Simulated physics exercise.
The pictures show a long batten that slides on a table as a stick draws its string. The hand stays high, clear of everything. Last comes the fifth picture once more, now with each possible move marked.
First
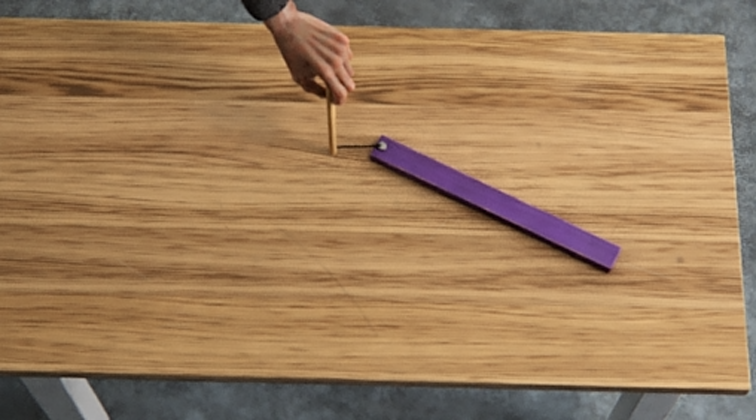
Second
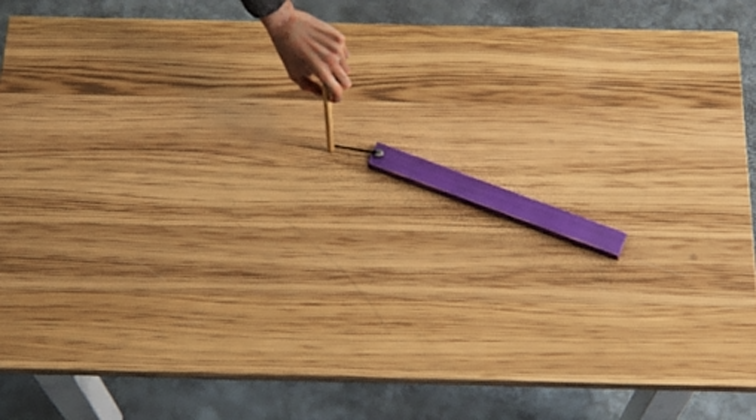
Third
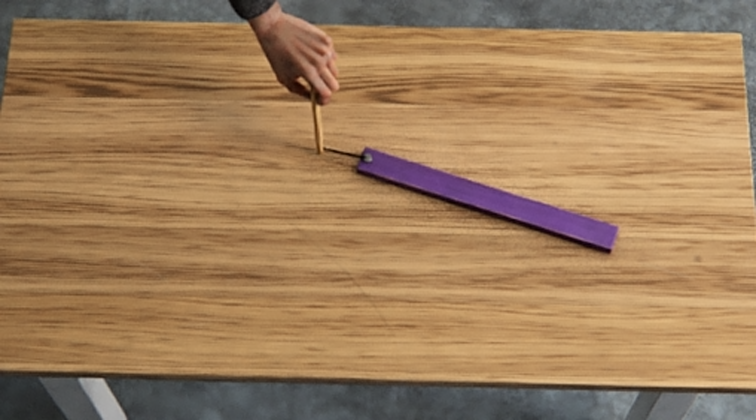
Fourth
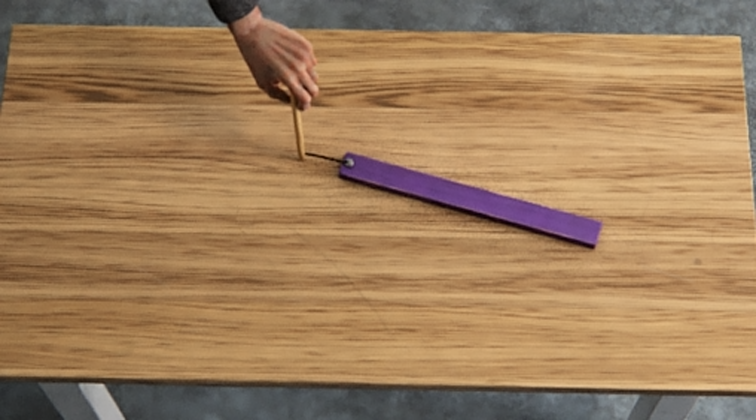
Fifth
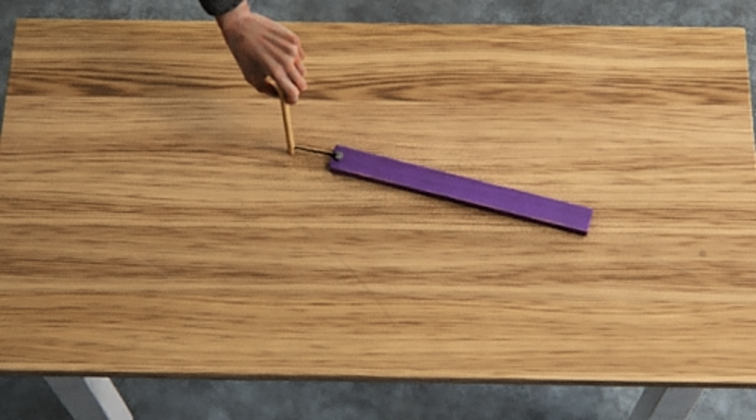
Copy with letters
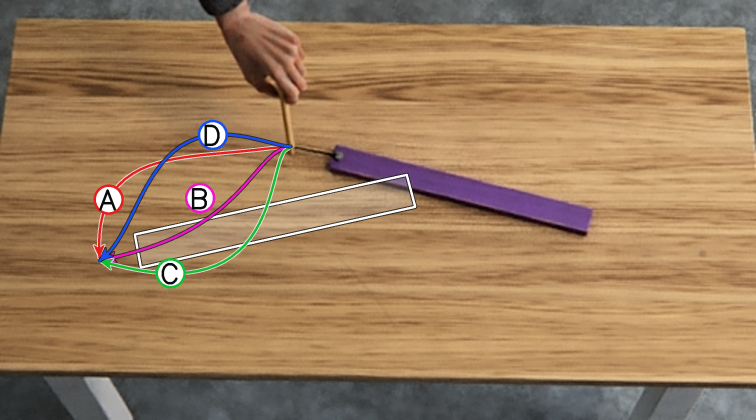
At first, a hand holds a thin stick upright on a wooden table, its dark string tied to the upper left end of a slanting purple batten. The batten swings to a shallower slant, then the hand moves the stick left, drawing the batten a short way leftward behind it.
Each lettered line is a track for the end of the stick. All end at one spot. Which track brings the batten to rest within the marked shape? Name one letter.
Pull along B.
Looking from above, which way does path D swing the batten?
Anticlockwise.
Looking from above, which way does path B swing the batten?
Anticlockwise.
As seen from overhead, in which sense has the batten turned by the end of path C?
It turns anticlockwise.
On the marked copy, A from (291, 147) via (166, 161) to (99, 258); B from (291, 147) via (213, 215) to (103, 260); C from (291, 147) via (232, 257) to (100, 261); D from (291, 147) via (173, 152) to (100, 261); the outline at (275, 220).
Following B. Soon after the start, foot of the stick (233, 198), middle of the batten (409, 190).
Later, foot of the stick (168, 241), middle of the batten (343, 206).
In the end, foot of the stick (100, 262), middle of the batten (275, 222); it lies in the outline.
As for the rest, A leaves its middle at (262, 193); C leaves its middle at (278, 238); D leaves its middle at (268, 198).
